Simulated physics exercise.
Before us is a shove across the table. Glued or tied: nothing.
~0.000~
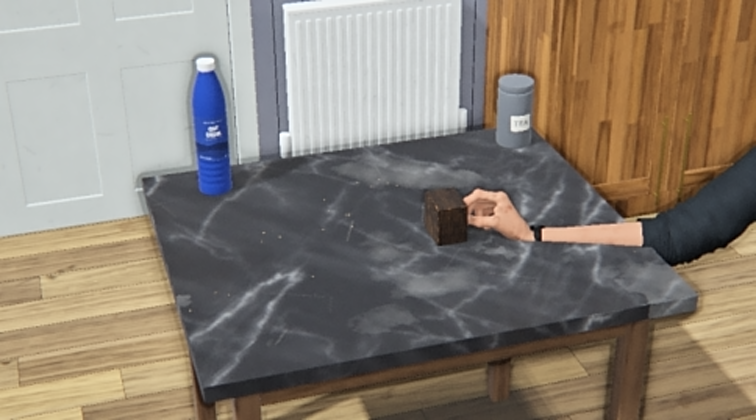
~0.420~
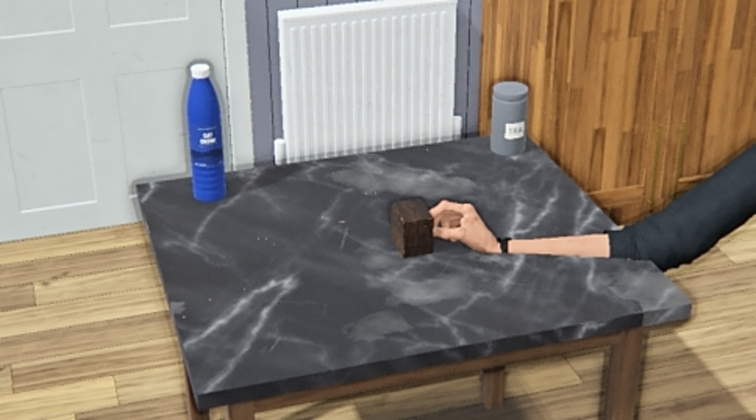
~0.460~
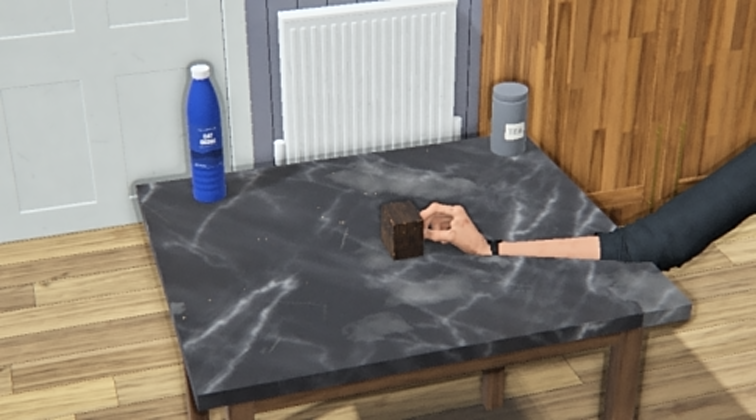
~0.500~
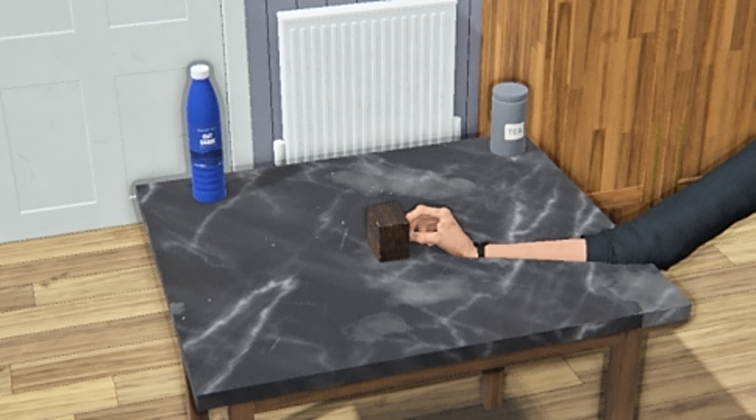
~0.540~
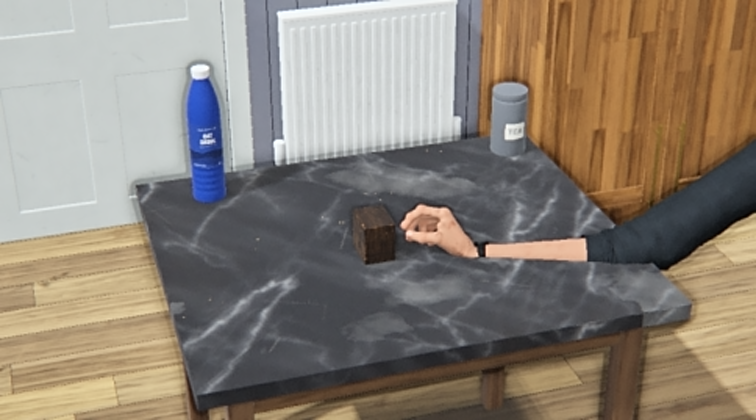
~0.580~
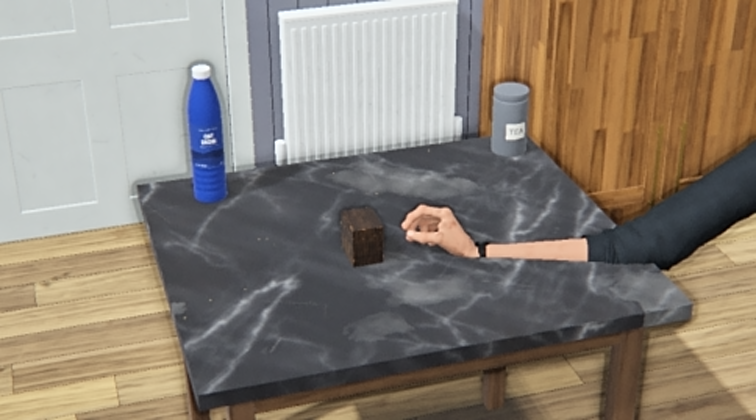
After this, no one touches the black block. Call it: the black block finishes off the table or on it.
On it.
By 0.68 s, black block moved about its own width near (341, 240).
By 0.78 s, black block moved about its own width near (331, 242).
When it is over (1.3 s), moved from the start, black block. End places, in pixels of the last picture, black block near (331, 242).
